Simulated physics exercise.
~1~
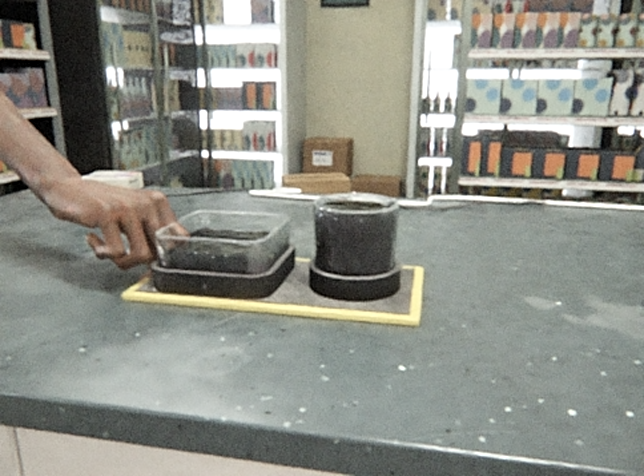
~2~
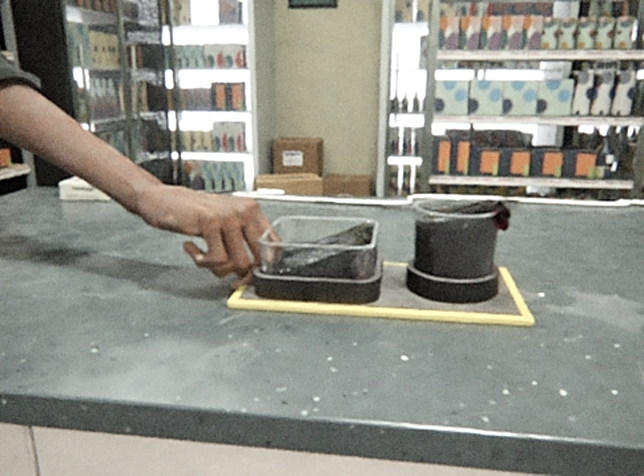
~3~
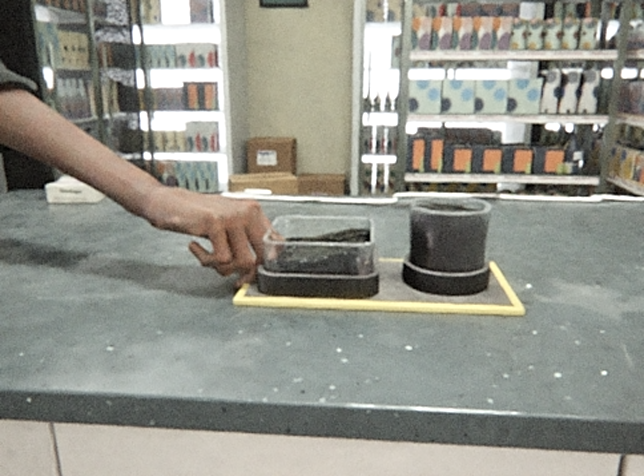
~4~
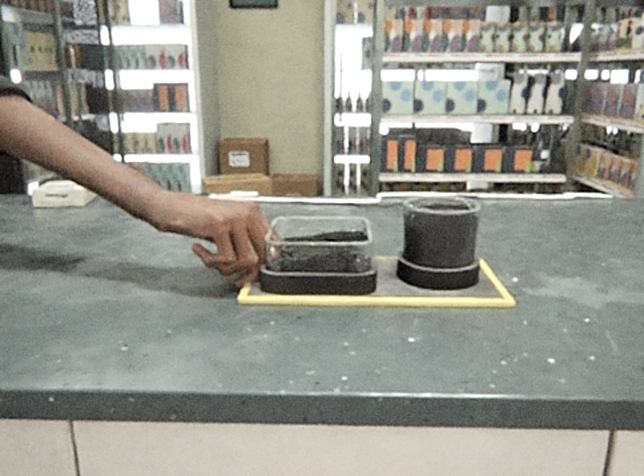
To begin with, a hand reaches in from the left beside a yellow-edged tray on a grey speckled counter, where an open oblong tub and a round mug hold dark wine, with stocked shop shelves behind. The tray glides to the right with the hand following at its left end. Then it halts, and the wine in the tub tilts up toward the right while a little dark red wine slops over the mug's right rim. The view drifts slightly sideways as the wine settles lower. Finally, the tray rests in place, both vessels upright, the hand still beside it.
